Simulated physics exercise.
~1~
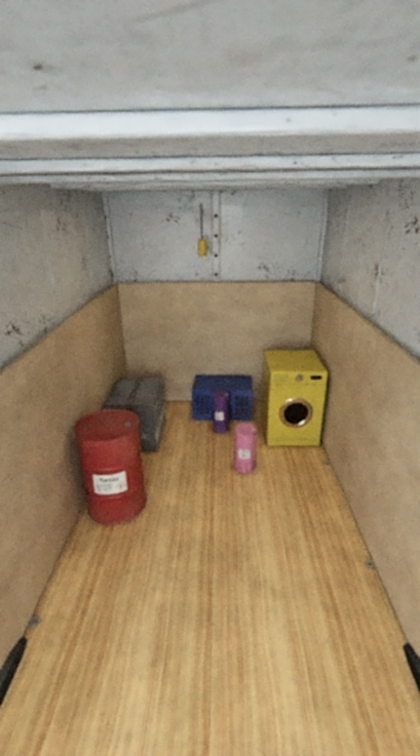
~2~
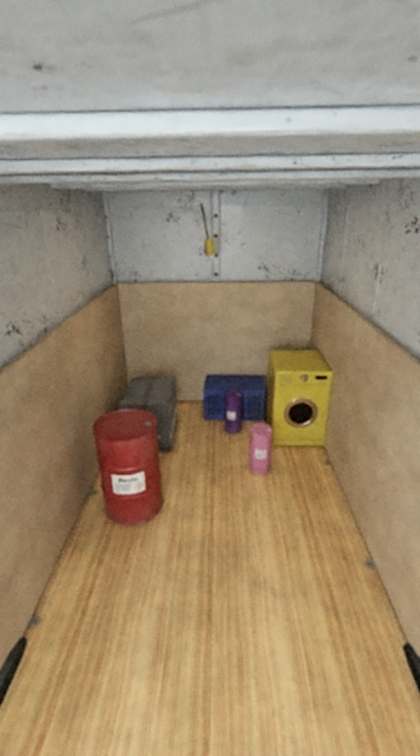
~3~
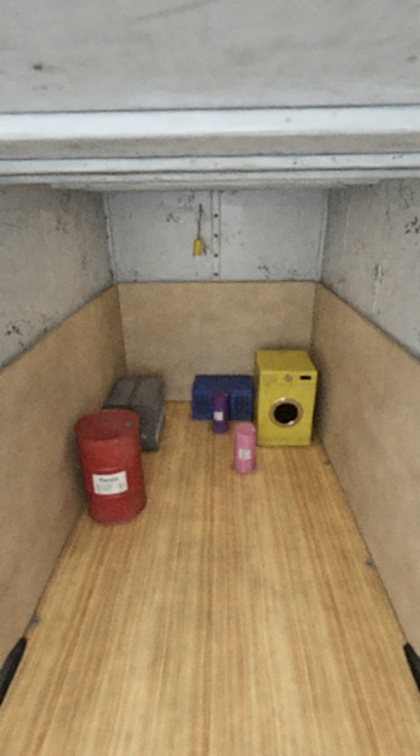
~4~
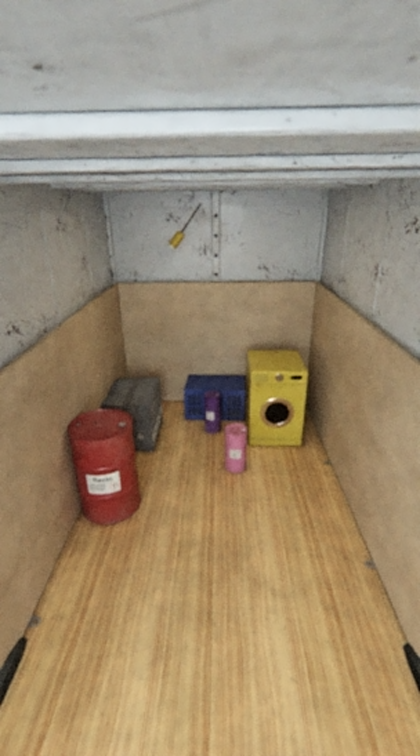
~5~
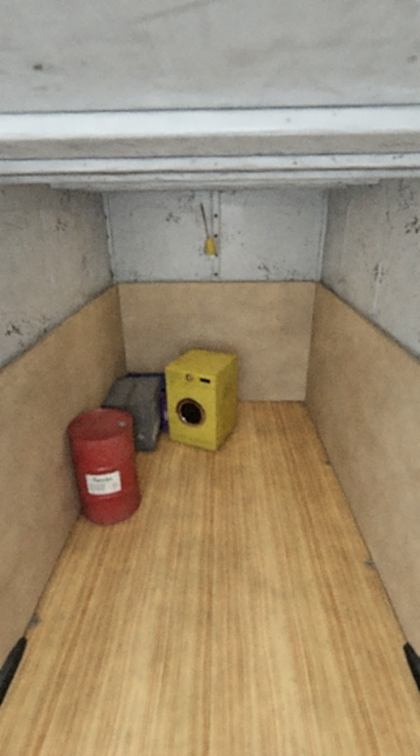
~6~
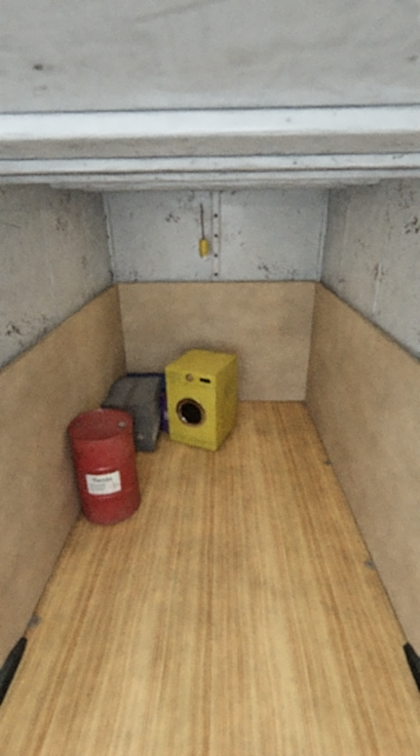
In the load bay of a moving van, a red drum and a grey box stand on the left, a blue chest with purple and pink canisters sits near the middle, and a yellow appliance stands on the right, while a lamp swings from its cord. First the load shifts slightly right, then slides back left. It edges a little farther left as the lamp swings out. Next the yellow appliance slides well across to the left, and the pink canister disappears from view. Finally everything rests bunched on the left, the appliance and drum upright, the blue chest mostly hidden behind the grey box.
